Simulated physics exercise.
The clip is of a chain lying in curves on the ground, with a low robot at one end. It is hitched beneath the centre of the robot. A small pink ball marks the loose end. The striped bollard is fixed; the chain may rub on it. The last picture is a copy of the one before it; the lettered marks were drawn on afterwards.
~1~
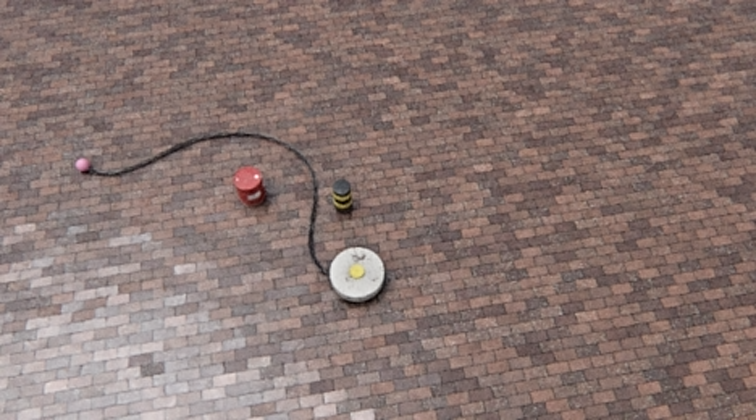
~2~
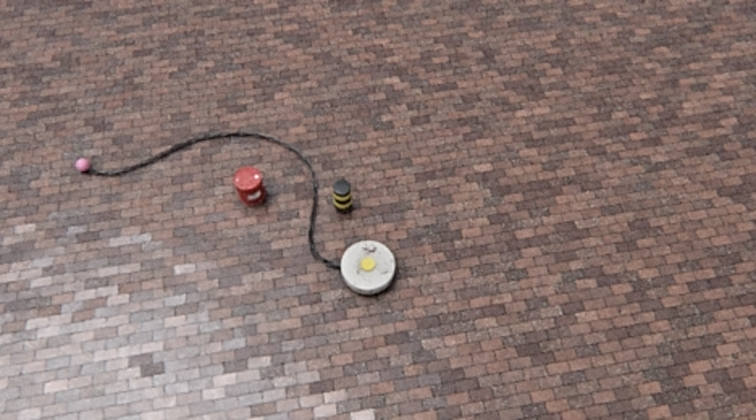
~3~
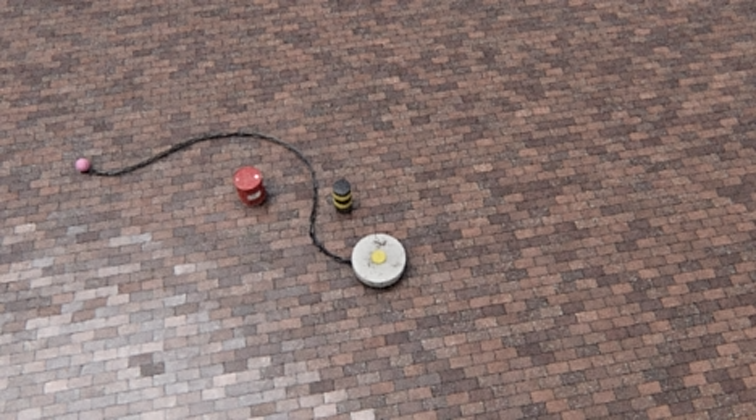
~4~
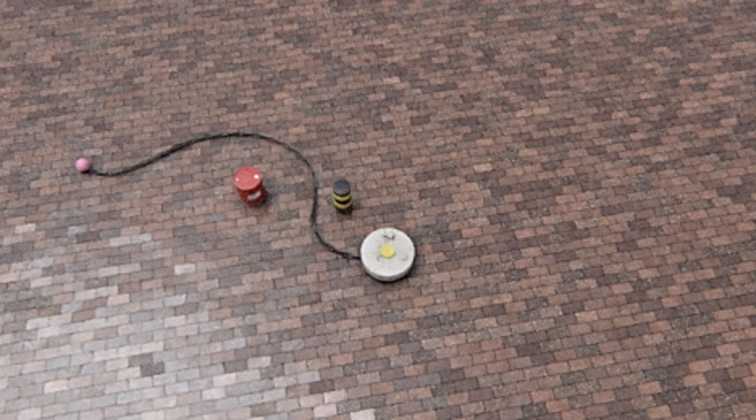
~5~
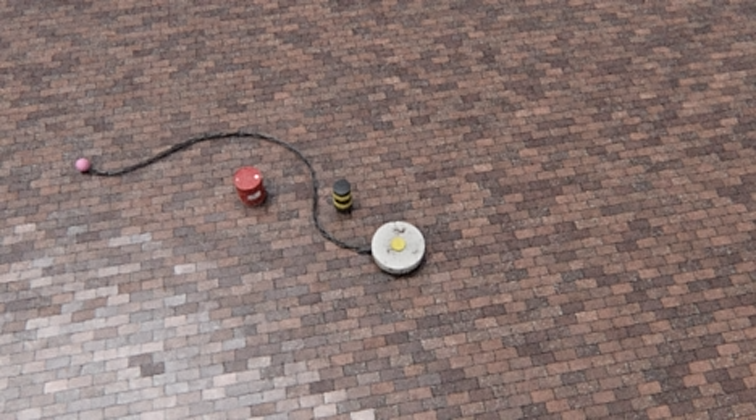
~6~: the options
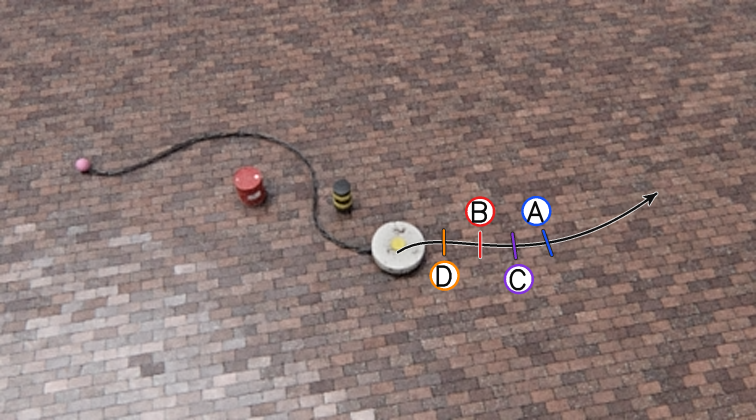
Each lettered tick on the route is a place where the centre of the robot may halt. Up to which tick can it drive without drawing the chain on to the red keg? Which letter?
B is the last safe stop.
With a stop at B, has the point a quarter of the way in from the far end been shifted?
By then, yes.
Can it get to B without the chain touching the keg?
Yes.
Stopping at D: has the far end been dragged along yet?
No.
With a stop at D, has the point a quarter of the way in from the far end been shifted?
By then, no.
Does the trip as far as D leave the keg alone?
Yes.
On the copy, A at (547, 243); B at (480, 245); C at (514, 246); D at (444, 242); the route from (398, 252) via (539, 244) to (656, 194).
On B. First, robot (425, 239), middle of the chain (273, 140), free end (83, 165).
Then, robot (455, 239), middle of the chain (269, 165), free end (83, 165).
Finally, robot (481, 241), middle of the chain (278, 185), free end (85, 166); only the bollard has been touched, if anything.
By contrast, A brings the chain against the keg; C brings the chain against the keg; D is safe but short.
